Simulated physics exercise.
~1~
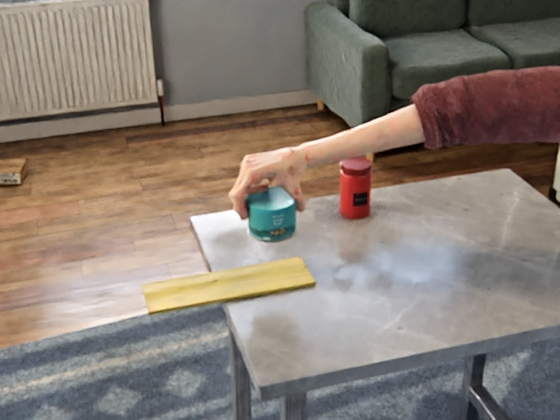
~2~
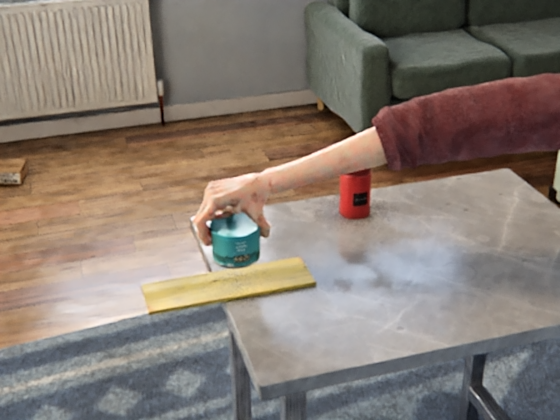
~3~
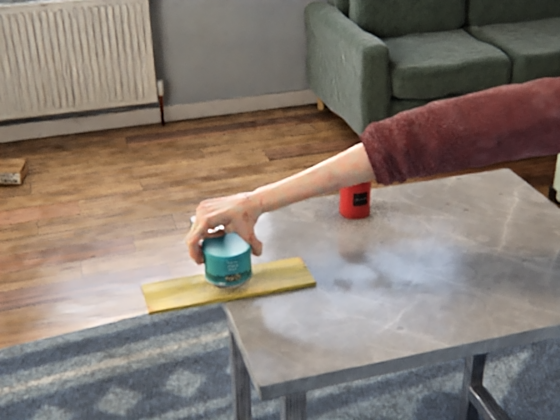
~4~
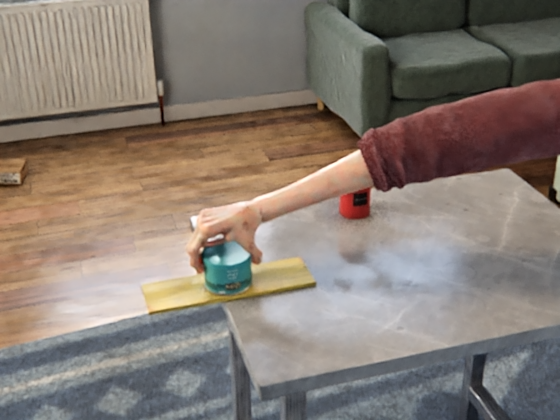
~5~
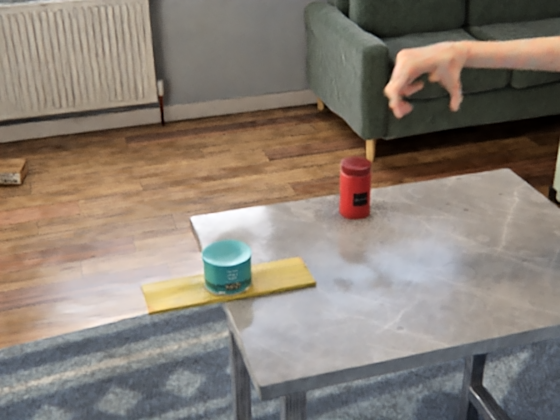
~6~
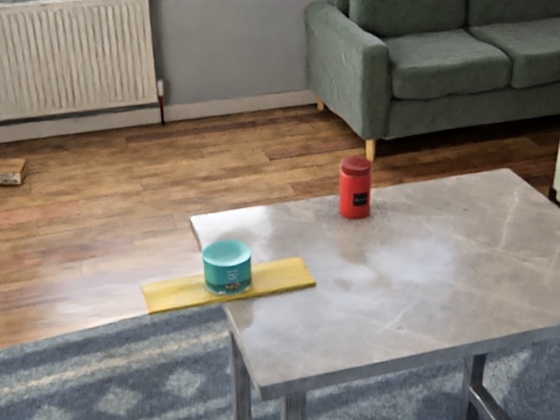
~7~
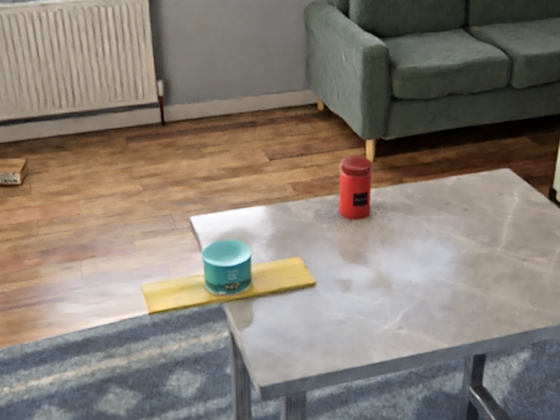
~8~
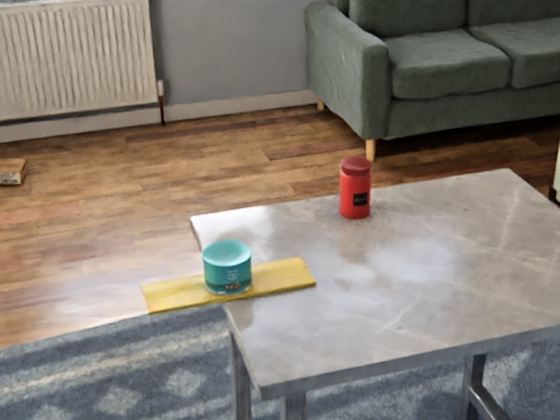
A hand moved a turquoise tub left across a grey table, set it down on a yellow plank jutting over the edge near a red jar, then let go and drew away, and the plank stayed balanced with the tub on it.
